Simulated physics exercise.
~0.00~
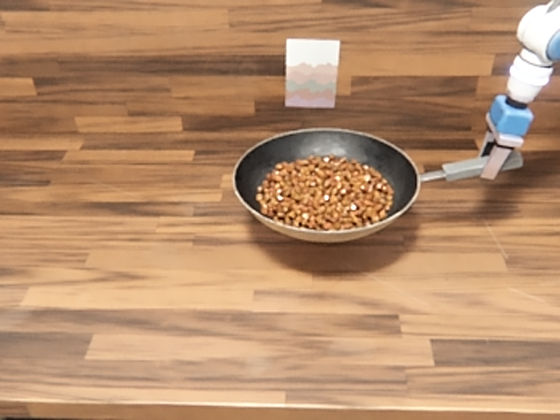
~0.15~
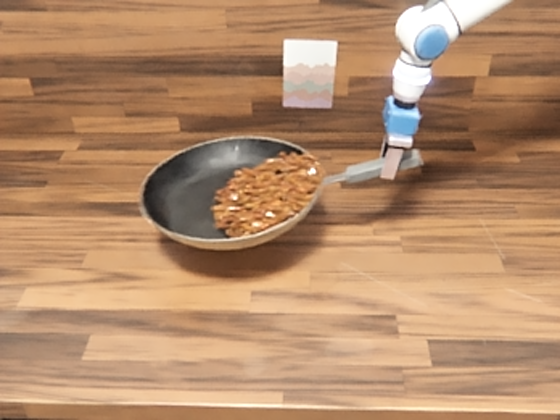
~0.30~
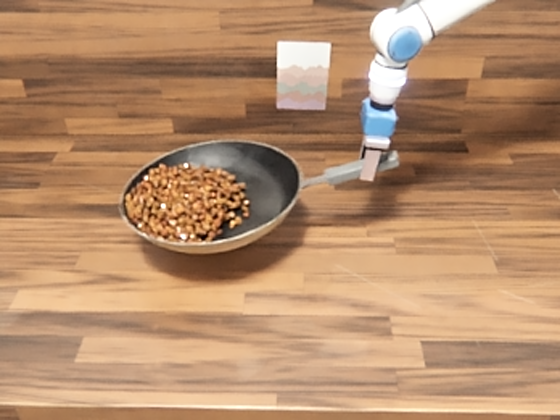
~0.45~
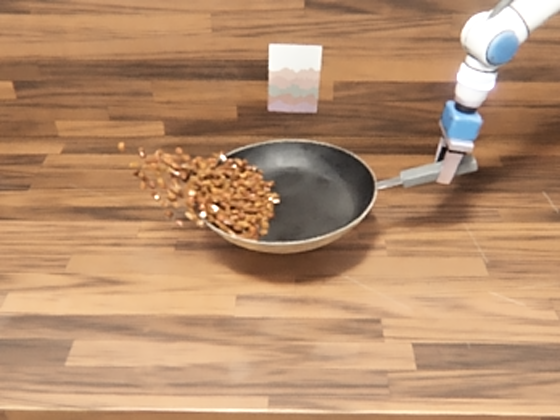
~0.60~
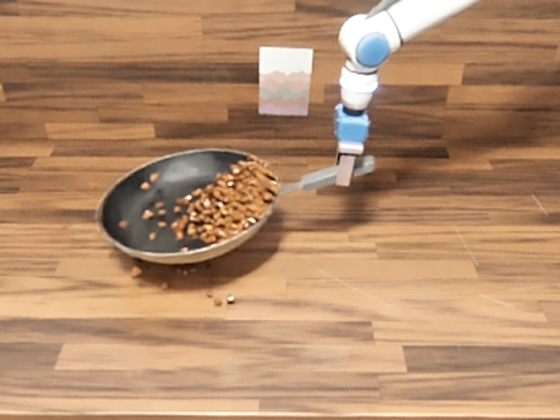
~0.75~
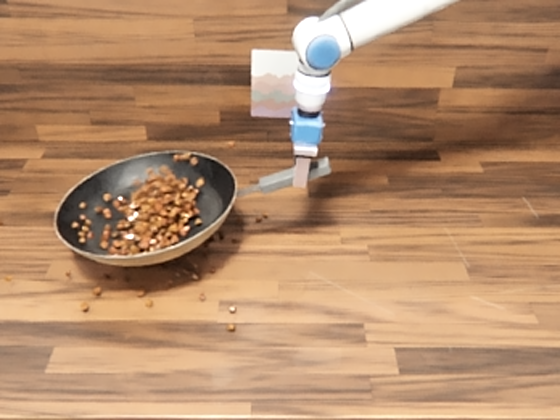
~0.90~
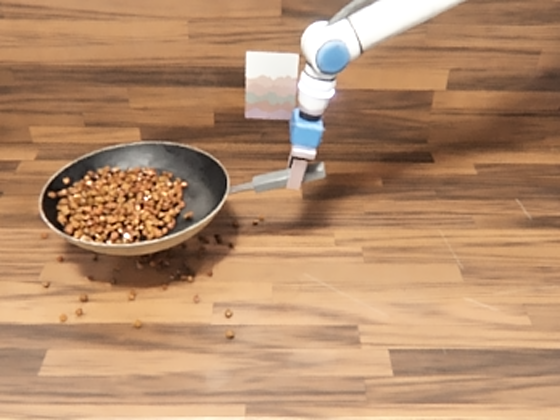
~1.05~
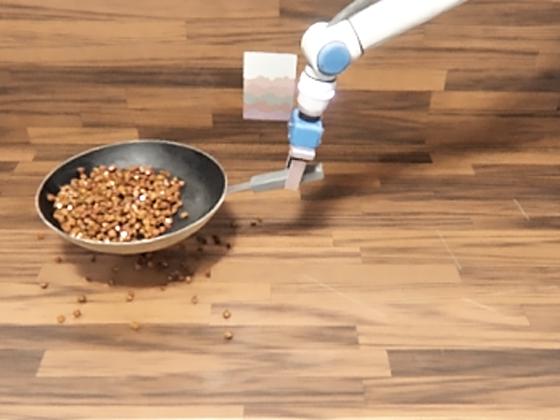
Robot arm jerking a frying pan of brown pellets left and right, tossing some over the rim and scattering them across the table.
